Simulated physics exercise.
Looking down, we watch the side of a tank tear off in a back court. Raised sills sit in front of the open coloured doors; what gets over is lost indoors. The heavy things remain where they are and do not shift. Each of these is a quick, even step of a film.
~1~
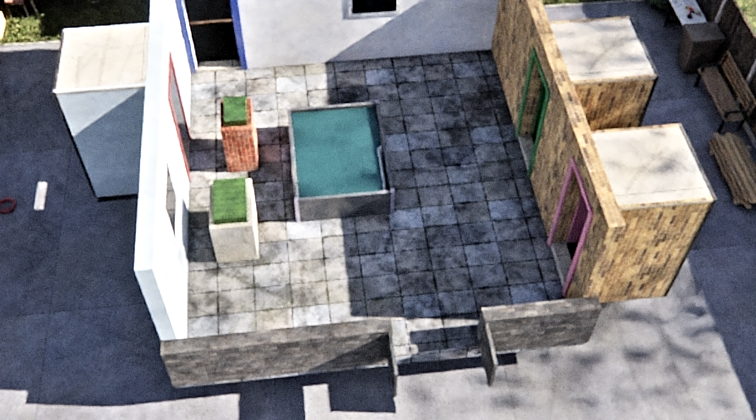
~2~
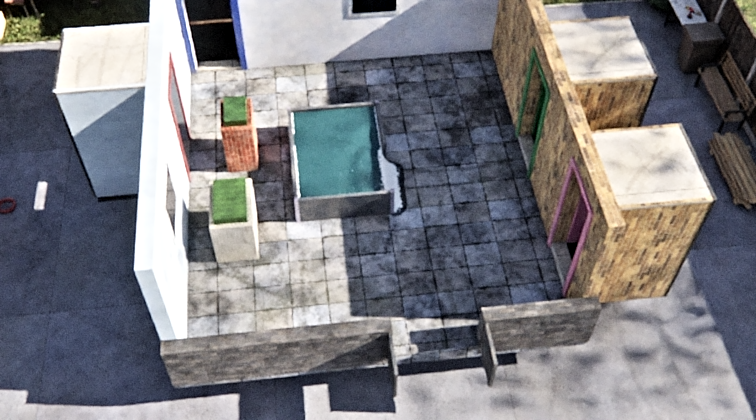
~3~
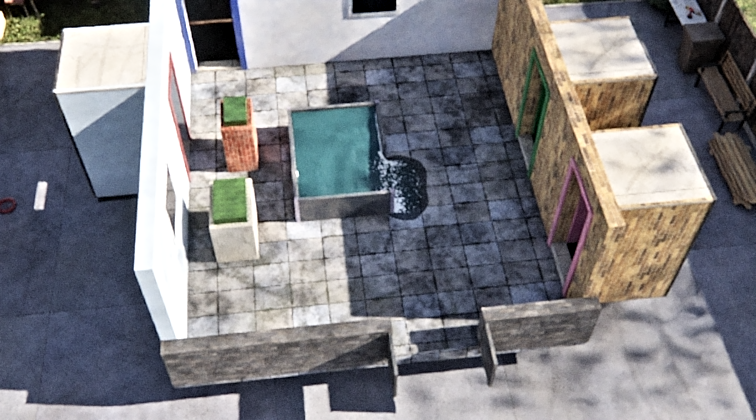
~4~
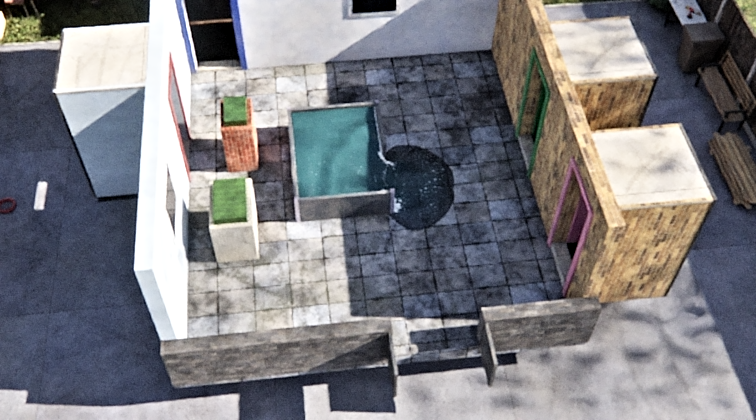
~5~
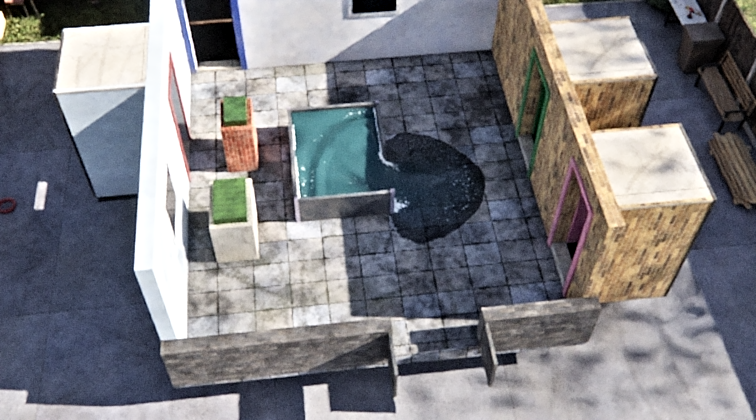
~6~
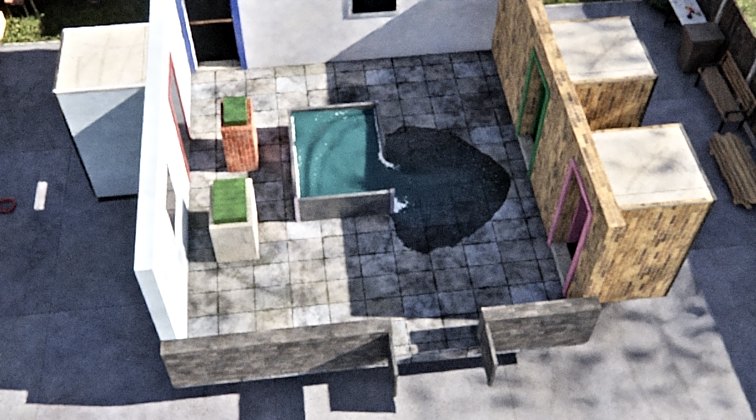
Water pouring from the torn right side of a tank and spreading rightward across the paved court in a widening dark pool.
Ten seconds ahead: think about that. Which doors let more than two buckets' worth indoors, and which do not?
The pink door does not; the green door lets more through; the red door does not; the blue door does not.
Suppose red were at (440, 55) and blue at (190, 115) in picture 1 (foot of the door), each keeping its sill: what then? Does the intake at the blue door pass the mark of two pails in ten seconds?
Here the blue door stays short.
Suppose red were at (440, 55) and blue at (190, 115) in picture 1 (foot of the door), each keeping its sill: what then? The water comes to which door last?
Result: The blue-painted one.
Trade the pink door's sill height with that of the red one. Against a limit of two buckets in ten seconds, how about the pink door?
Then: Pink is over.
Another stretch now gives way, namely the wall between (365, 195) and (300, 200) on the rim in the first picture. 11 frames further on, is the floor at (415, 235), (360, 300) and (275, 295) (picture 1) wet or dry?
Untouched, submerged, submerged.
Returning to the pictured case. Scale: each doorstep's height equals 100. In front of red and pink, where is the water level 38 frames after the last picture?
I'd say around 0 and 80 in a hundred.
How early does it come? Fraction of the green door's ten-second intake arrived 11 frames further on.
Close to 45 percent.
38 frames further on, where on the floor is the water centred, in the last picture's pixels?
Roughly at (417, 195).
A moment on, water covers 20 % of the floor; the pink door not reached, the green door under two buckets in, the red door not reached, the blue door not reached.
Next, water covers 25 % of the floor; the pink door wet at the sill, nothing in, the green door over two buckets in, the red door not reached, the blue door not reached.
Then, water covers 35 % of the floor; the pink door wet at the sill, nothing in, the green door over two buckets in, the red door not reached, the blue door not reached.
Later, water covers 65 % of the floor; the pink door under two buckets in, the green door far over two buckets in, the red door not reached, the blue door not reached.
In the end, water covers 95 % of the floor; the pink door under two buckets in, the green door far over two buckets in, the red door wet at the sill, nothing in, the blue door wet at the sill, nothing in.
